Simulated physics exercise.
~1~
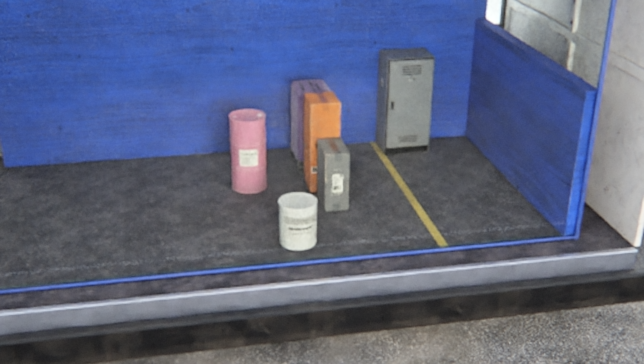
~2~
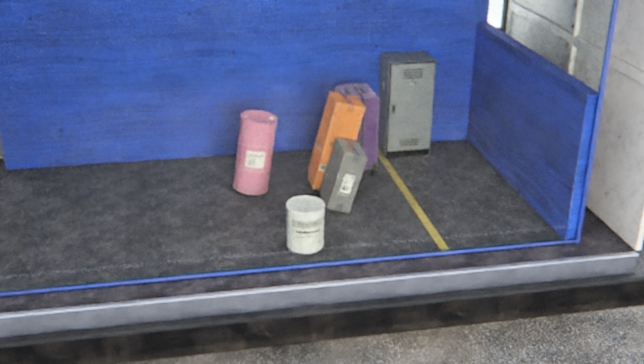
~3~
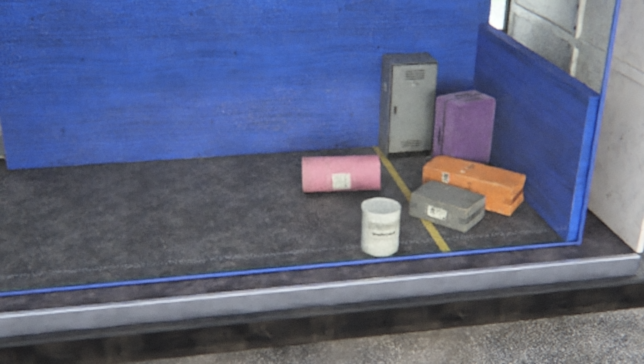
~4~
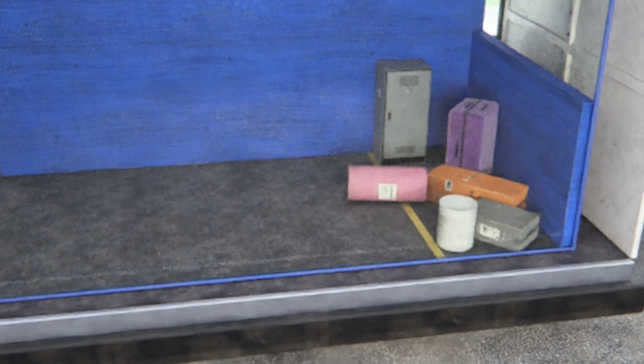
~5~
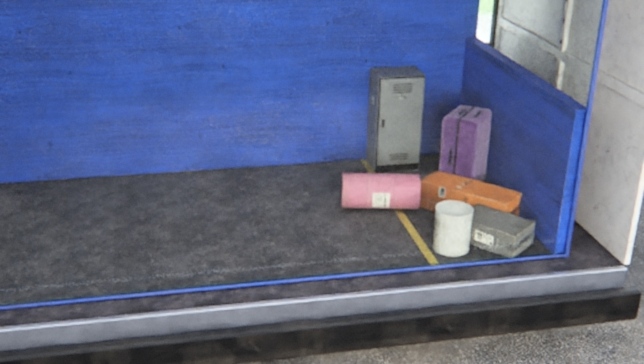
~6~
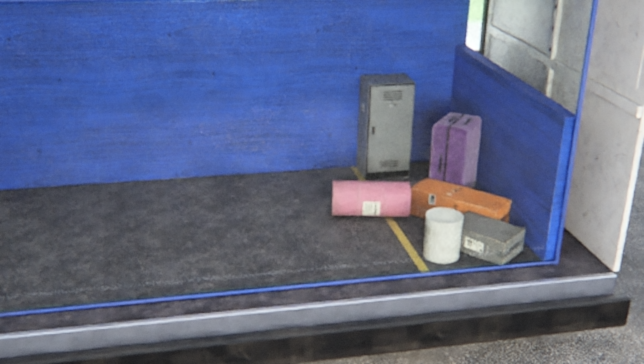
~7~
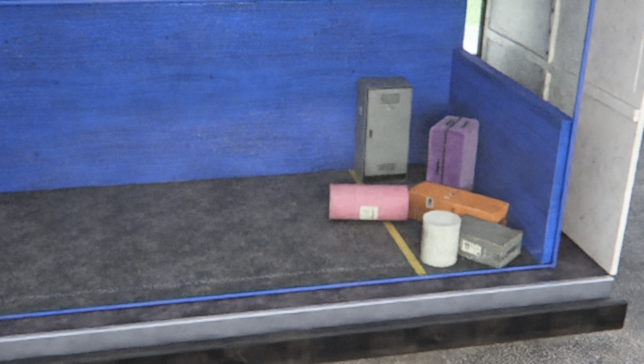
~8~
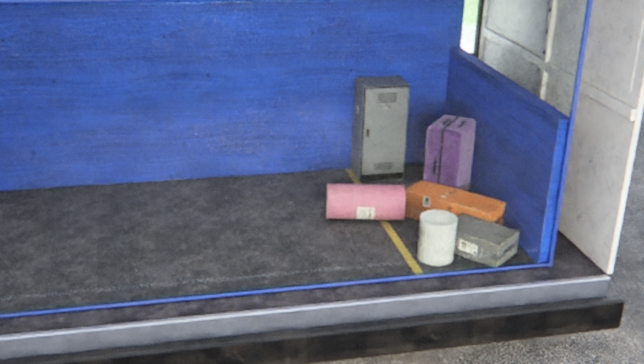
At the start, a pink drum, a white bucket, an orange tall box, a grey pack and a purple case stand left of a yellow line on a dark floor, near a grey locker and blue walls. The drum, box and pack begin to lean as the purple case moves right. Then those three topple onto their sides and everything shifts right, the purple case staying upright. The bucket slides on across the line beside the pack. Finally all lie still, with only the pink drum short of the line.
